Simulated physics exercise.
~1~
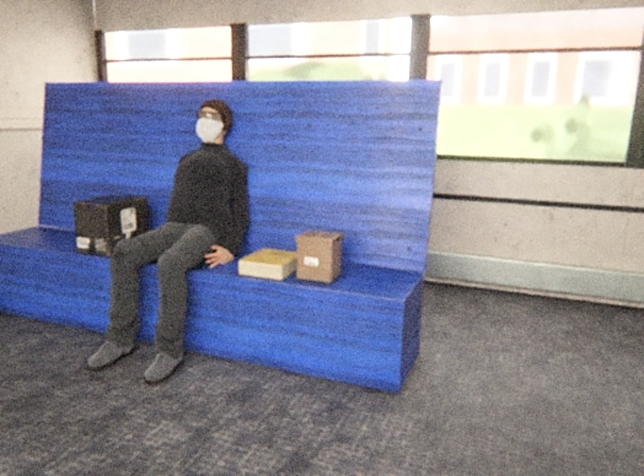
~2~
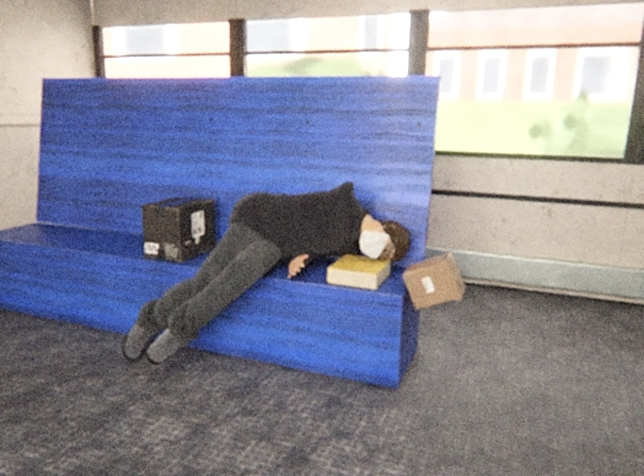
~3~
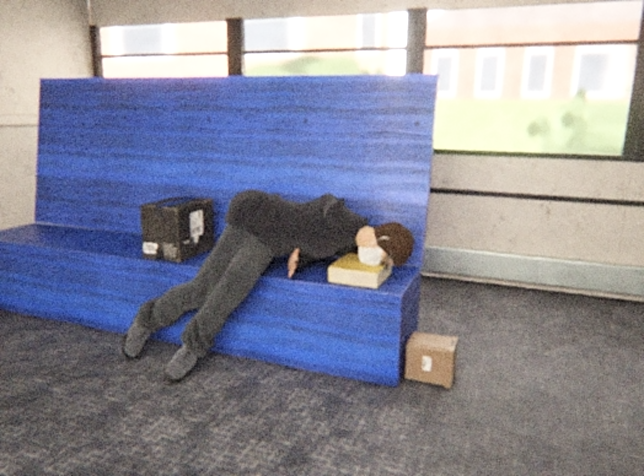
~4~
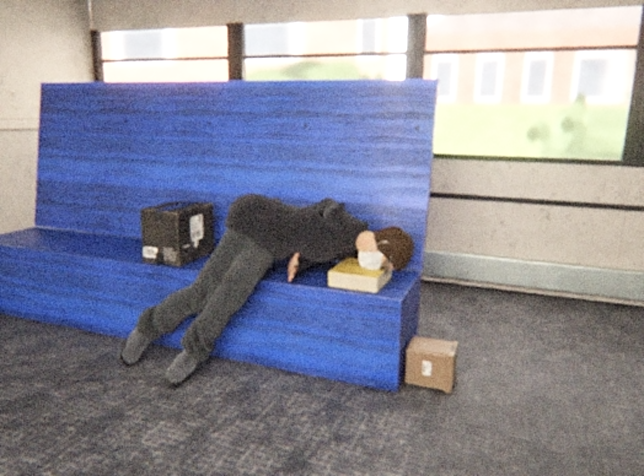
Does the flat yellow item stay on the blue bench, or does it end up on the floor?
It stays on the bench. It shifts to the right and comes to rest near the end of the seat, by the slumped passenger's head.
